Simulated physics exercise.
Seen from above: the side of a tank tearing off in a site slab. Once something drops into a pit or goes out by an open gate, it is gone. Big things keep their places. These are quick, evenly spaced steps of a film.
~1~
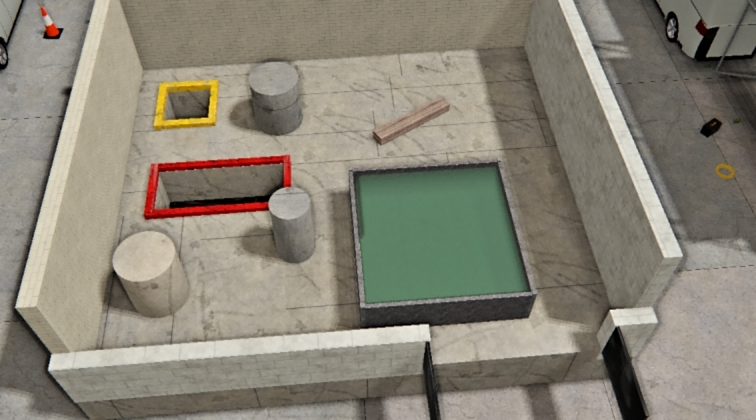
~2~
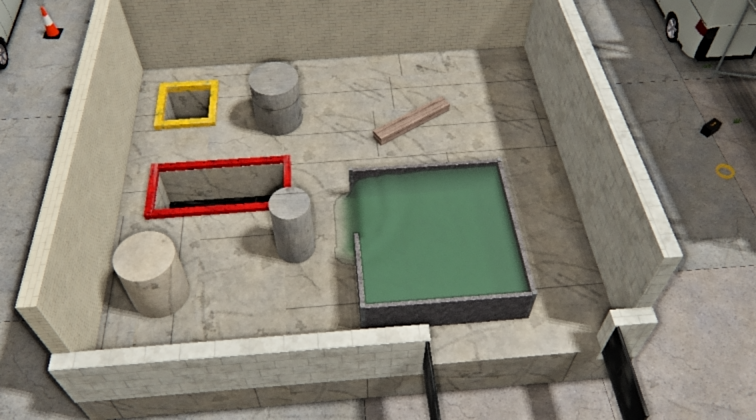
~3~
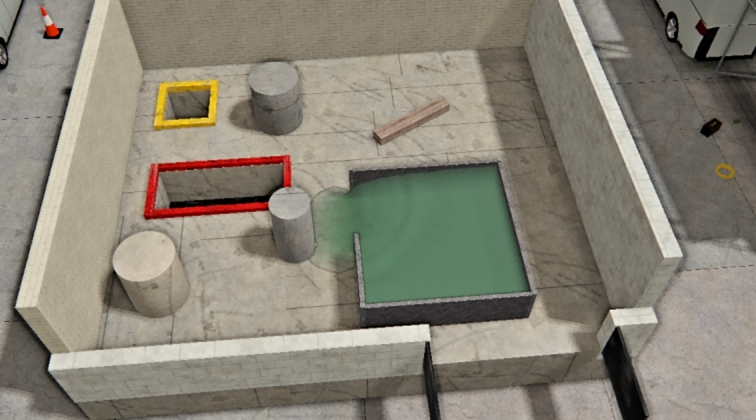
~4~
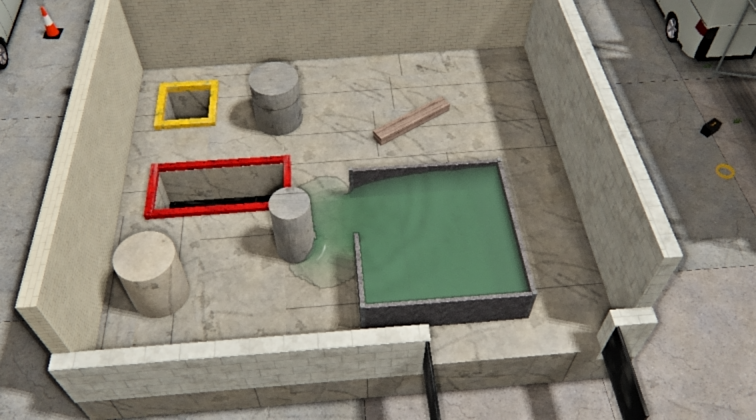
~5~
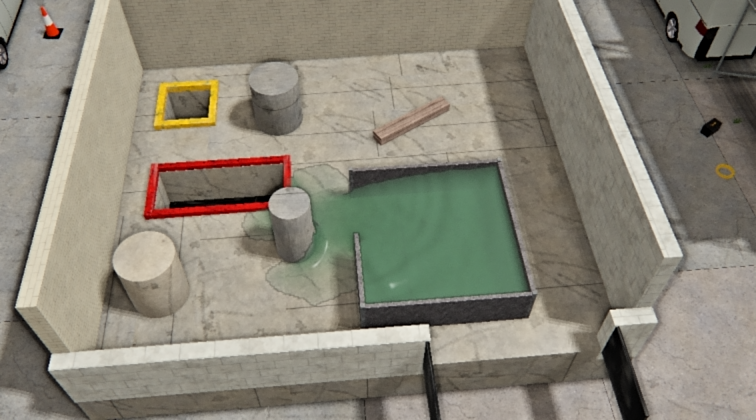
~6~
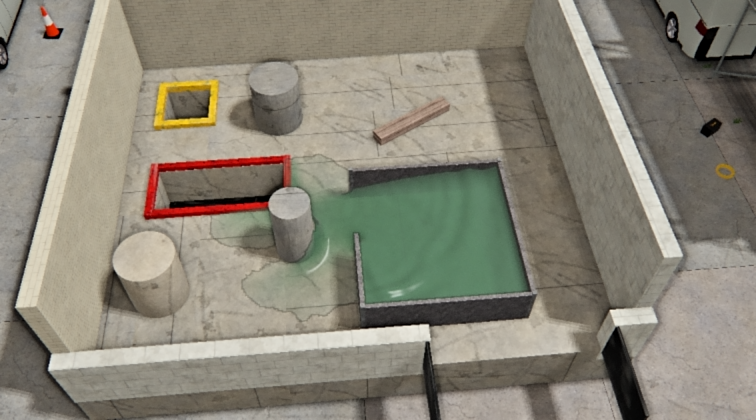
In a walled concrete yard seen from above, green water sits still in a square tank beside grey cylinders and two openings rimmed in red and yellow. Water then pours through a gap in the tank's left side, reaches the nearest cylinder, and spreads around it in a thin, widening sheet across the slab.
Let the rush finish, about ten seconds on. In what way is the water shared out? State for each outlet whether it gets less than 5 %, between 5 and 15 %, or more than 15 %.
As I see it, gate: Beneath five per cent; yellow pit: Beneath five per cent; red pit: Past fifteen per cent.
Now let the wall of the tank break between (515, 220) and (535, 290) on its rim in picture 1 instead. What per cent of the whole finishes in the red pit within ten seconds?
Roughly 0 per cent goes to the red pit.
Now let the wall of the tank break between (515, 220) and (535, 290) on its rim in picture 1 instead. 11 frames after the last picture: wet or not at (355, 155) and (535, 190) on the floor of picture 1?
Waterless, submerged.
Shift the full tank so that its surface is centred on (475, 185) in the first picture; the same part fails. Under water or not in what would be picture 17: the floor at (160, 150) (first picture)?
Soaked.
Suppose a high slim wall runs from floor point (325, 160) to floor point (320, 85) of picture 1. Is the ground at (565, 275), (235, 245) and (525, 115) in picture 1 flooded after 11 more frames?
In that order: Clear, covered, no water.
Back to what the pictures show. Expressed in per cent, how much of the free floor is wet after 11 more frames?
About 35 per cent.
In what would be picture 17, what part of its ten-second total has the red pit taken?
Result: 40 % of the ten-second total.
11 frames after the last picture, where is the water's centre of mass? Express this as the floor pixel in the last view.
Centre of the water: Near (377, 248).
A moment on, water covers 20 % of the floor; the gate 0 %, the yellow pit 0 %, the red pit 3 %.
Next, water covers 35 % of the floor; the gate 0 %, the yellow pit 0 %, the red pit 8 %.
Then, water covers 50 % of the floor; the gate 0 %, the yellow pit 0 %, the red pit 14 %.
Later, water covers 65 % of the floor; the gate 1 %, the yellow pit 0 %, the red pit 18 %.
In the end, water covers 80 % of the floor; the gate 3 %, the yellow pit 0 %, the red pit 21 %.
